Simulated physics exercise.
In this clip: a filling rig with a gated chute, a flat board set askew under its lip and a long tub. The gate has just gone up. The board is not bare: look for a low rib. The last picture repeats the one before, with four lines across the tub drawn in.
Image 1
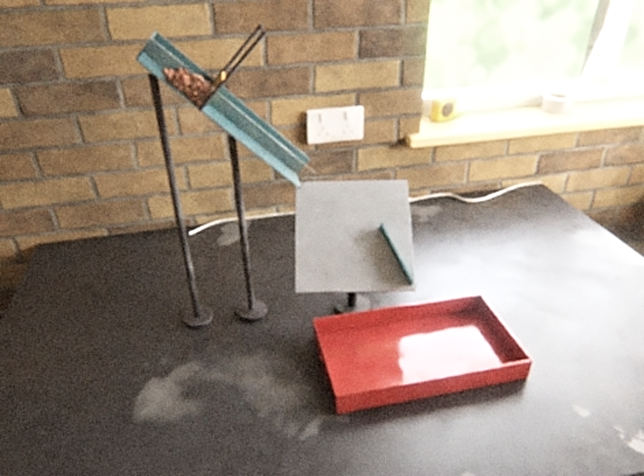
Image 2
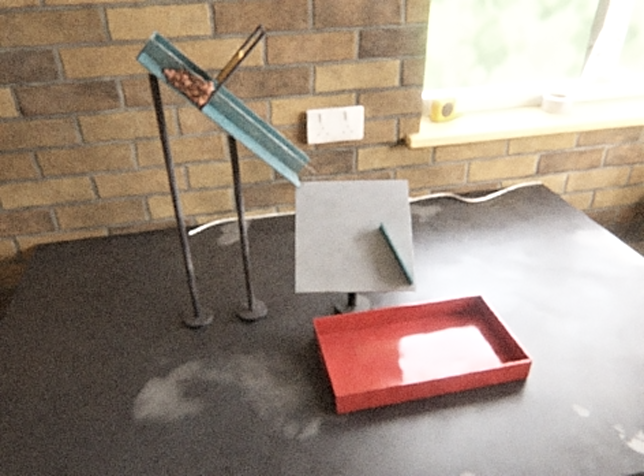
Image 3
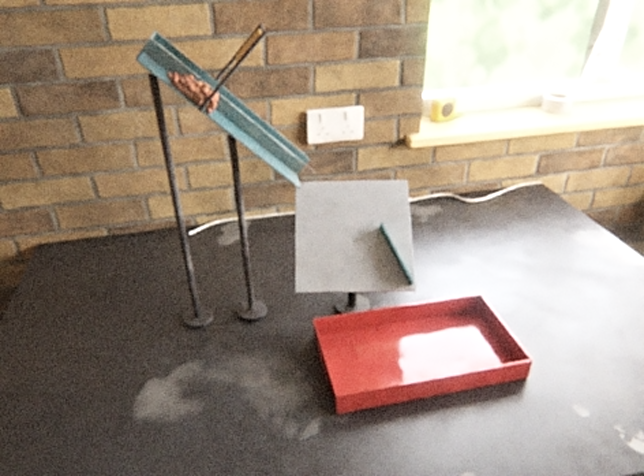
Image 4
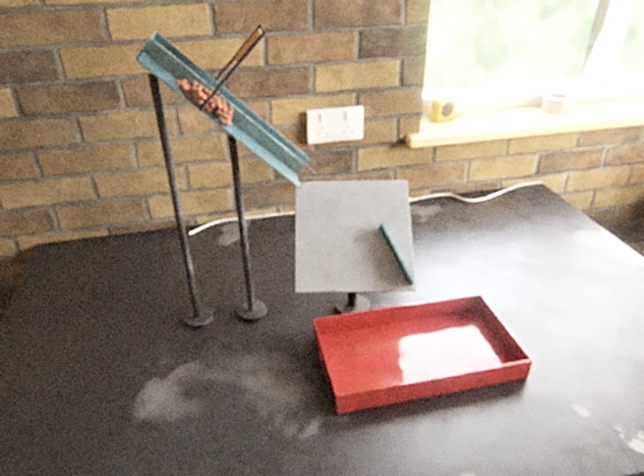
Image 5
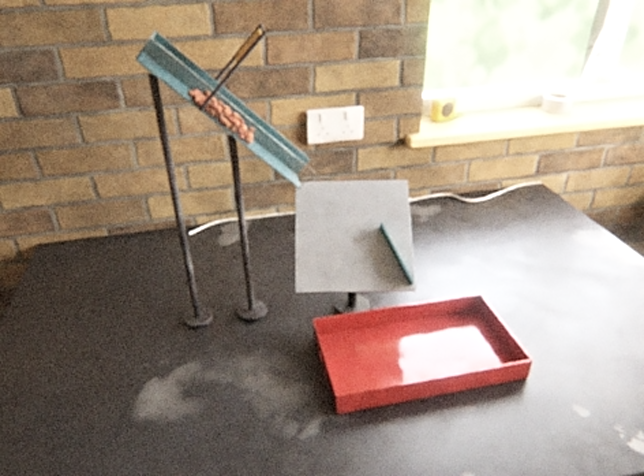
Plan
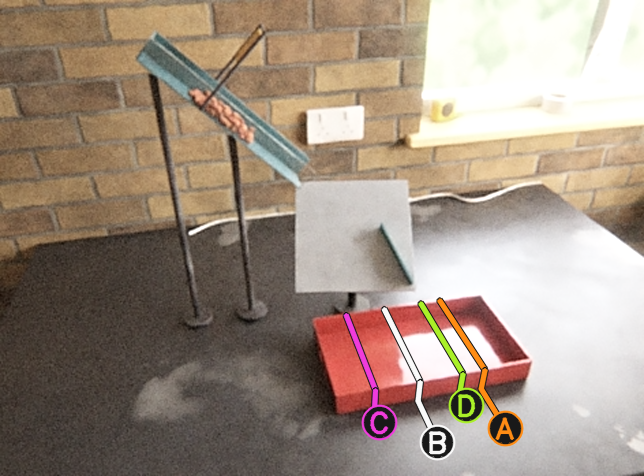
Reddish-brown pellets slide a short way down a sloping teal chute on two dark stands, at the left of a dark tabletop seen from slightly above, before a brick wall and bright window. A raised brown gate crosses the chute, and below its lip are a tilted grey board with a thin green rib and an empty red tub. The pellets bunch beneath the gate, then stretch into a longer strip, while the camera stays still.
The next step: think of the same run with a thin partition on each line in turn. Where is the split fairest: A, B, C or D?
Use line B.
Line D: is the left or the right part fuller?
Left.
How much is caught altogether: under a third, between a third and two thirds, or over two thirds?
It is over two thirds.
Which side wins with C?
The right side.
On the marked copy, line A crosses the front rim at (484, 369); line B crosses the front rim at (419, 381); line C crosses the front rim at (375, 389); line D crosses the front rim at (462, 373).
If A is chosen, of what is caught, nearly all on the left of the divider, a stray few on the right.
If B is chosen, of what is caught, about a third on the left of the divider, about two thirds on the right.
If C is chosen, of what is caught, a small part on the left of the divider, nearly all on the right.
If D is chosen, of what is caught, nearly all on the left of the divider, a stray few on the right.
